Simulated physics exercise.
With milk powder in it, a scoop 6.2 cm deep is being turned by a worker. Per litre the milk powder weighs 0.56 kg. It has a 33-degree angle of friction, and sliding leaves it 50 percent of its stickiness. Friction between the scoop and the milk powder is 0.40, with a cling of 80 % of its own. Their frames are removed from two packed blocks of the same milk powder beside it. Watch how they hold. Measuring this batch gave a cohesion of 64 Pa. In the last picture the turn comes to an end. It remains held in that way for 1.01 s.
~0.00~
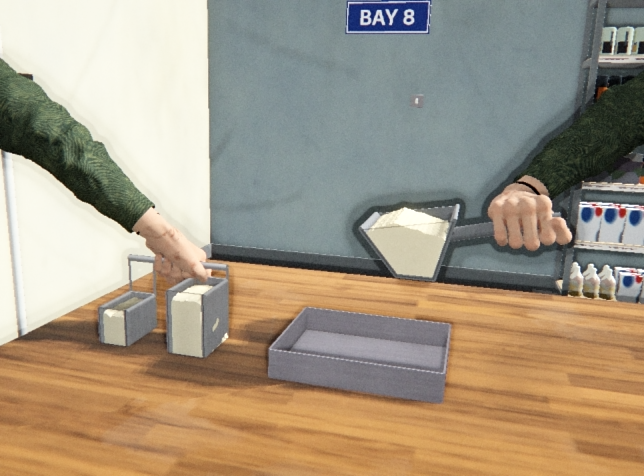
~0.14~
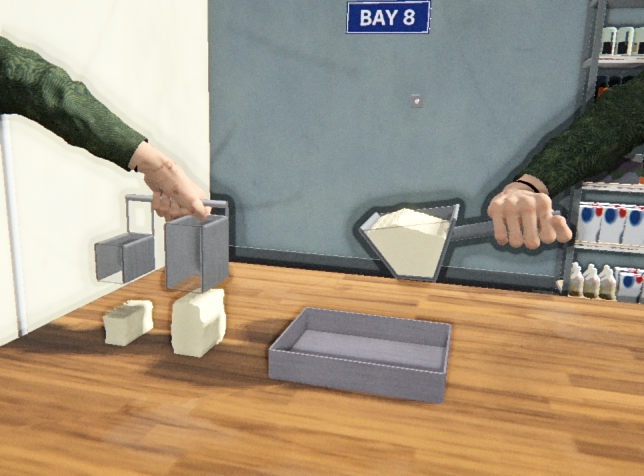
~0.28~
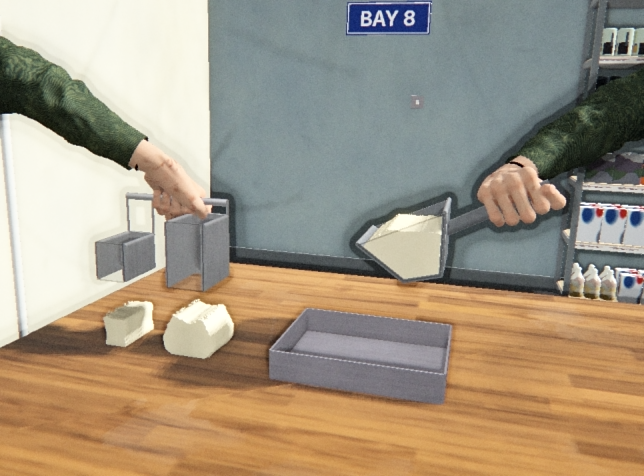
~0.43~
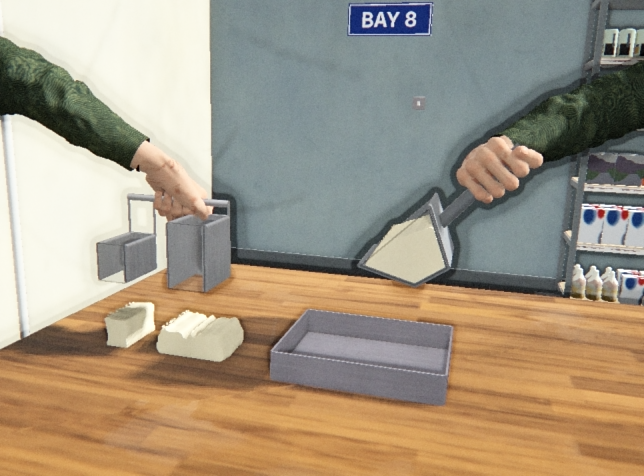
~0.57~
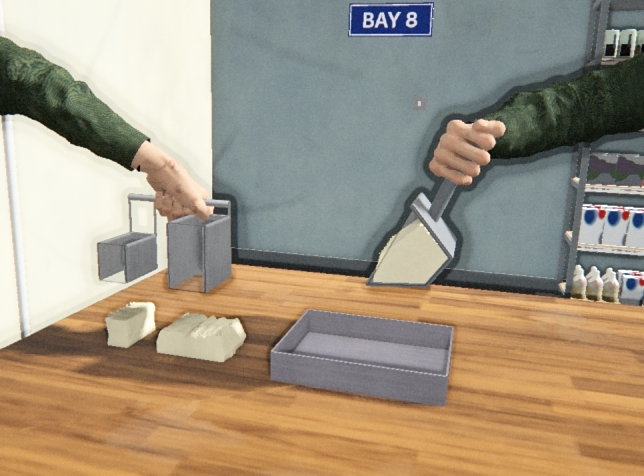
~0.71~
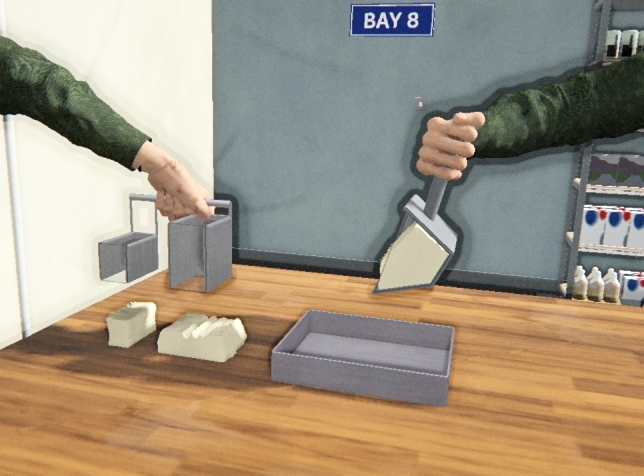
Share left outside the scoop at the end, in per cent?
0 %.
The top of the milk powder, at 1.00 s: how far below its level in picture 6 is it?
Around 0.0 centimetres, give or take.
By 0.84 s, the scoop is at 63 degrees and 0 % has left it.
By 1.00 s, the scoop is at 63 degrees and 0 % has left it.
By 1.16 s, the scoop is at 63 degrees and 0 % has left it.
By 1.32 s, the scoop is at 63 degrees and 0 % has left it.
By 1.42 s, at the end, the scoop is at 63 degrees and 0 % has left it.
